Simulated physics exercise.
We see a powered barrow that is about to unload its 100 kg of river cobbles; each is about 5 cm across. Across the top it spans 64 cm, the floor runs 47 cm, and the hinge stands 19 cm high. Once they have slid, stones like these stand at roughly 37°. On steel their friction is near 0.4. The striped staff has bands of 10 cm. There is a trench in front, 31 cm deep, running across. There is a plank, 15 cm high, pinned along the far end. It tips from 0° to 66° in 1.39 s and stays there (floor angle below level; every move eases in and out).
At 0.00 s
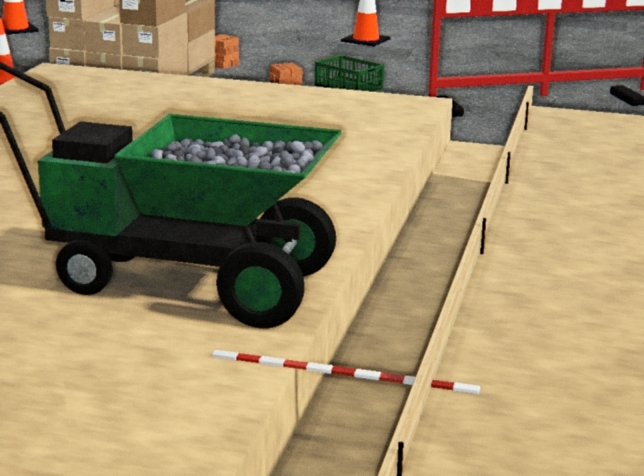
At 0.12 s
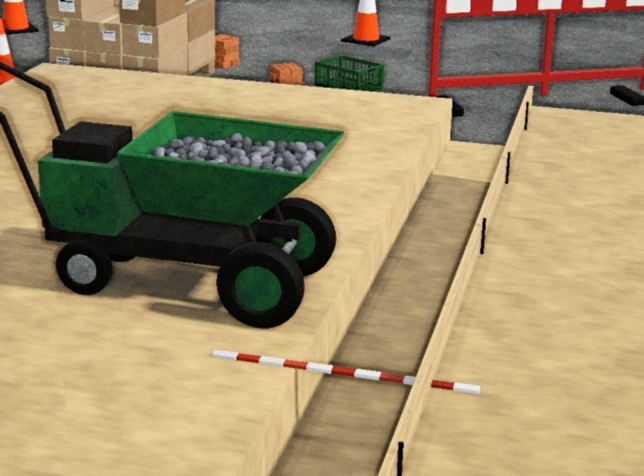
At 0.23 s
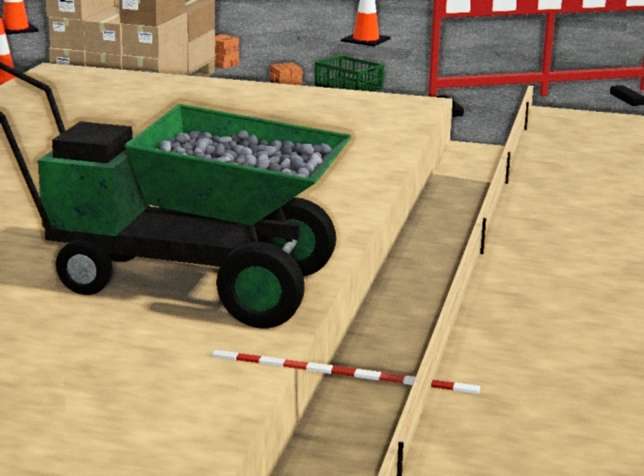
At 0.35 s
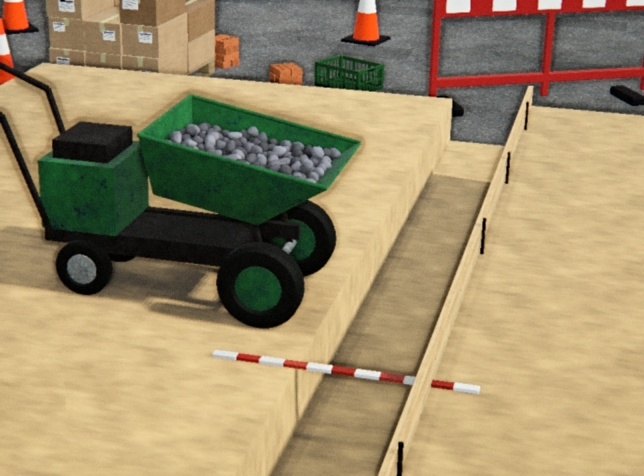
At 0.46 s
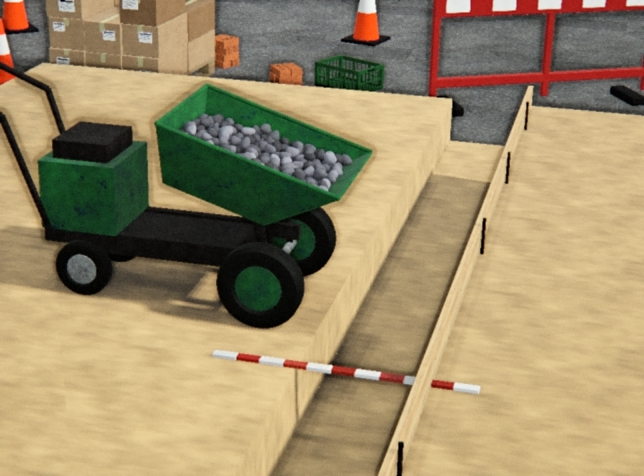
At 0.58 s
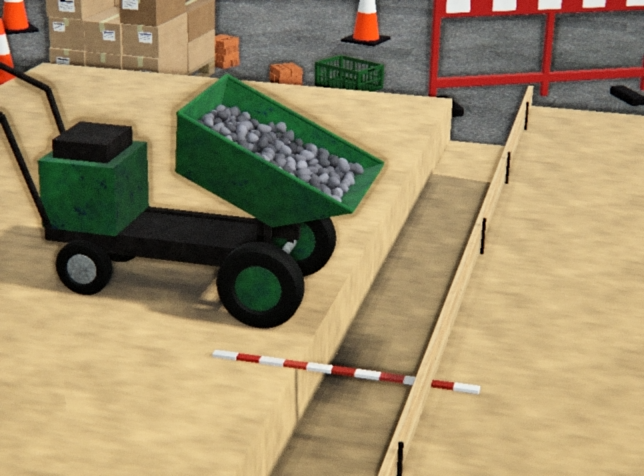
Green powered barrow standing beside a trench, its tray of grey cobbles tilting steadily forward to the right, rear end rising.
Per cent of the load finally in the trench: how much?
Approx. 85 %.
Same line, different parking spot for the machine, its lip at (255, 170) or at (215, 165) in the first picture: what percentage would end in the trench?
Roughly 100 in a hundred from the first, 100 in a hundred from the second.
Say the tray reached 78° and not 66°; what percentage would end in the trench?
About 95%.
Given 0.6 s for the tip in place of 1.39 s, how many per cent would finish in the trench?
It would be near 65 percent.
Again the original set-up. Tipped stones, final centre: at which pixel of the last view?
I'd point somewhere around (416, 367).
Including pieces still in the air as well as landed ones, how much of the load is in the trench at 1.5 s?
About 35%.
After 1.0 s the floor is at 56°; 100 % in the tray; the foremost stones are at (398, 237).
After 1.5 s the floor is at 66°; 59 % in the tray, 36 % in the trench, 5 % past the trench; the foremost stones are at (480, 303).
After 1.8 s the floor is at 66°; 21 % in the tray, 65 % in the trench, 14 % past the trench; the foremost stones are at (580, 334).
After 3.8 s the floor is at 66°; 0 % in the tray, 85 % in the trench, 15 % past the trench; the foremost stones are past the picture's edge.
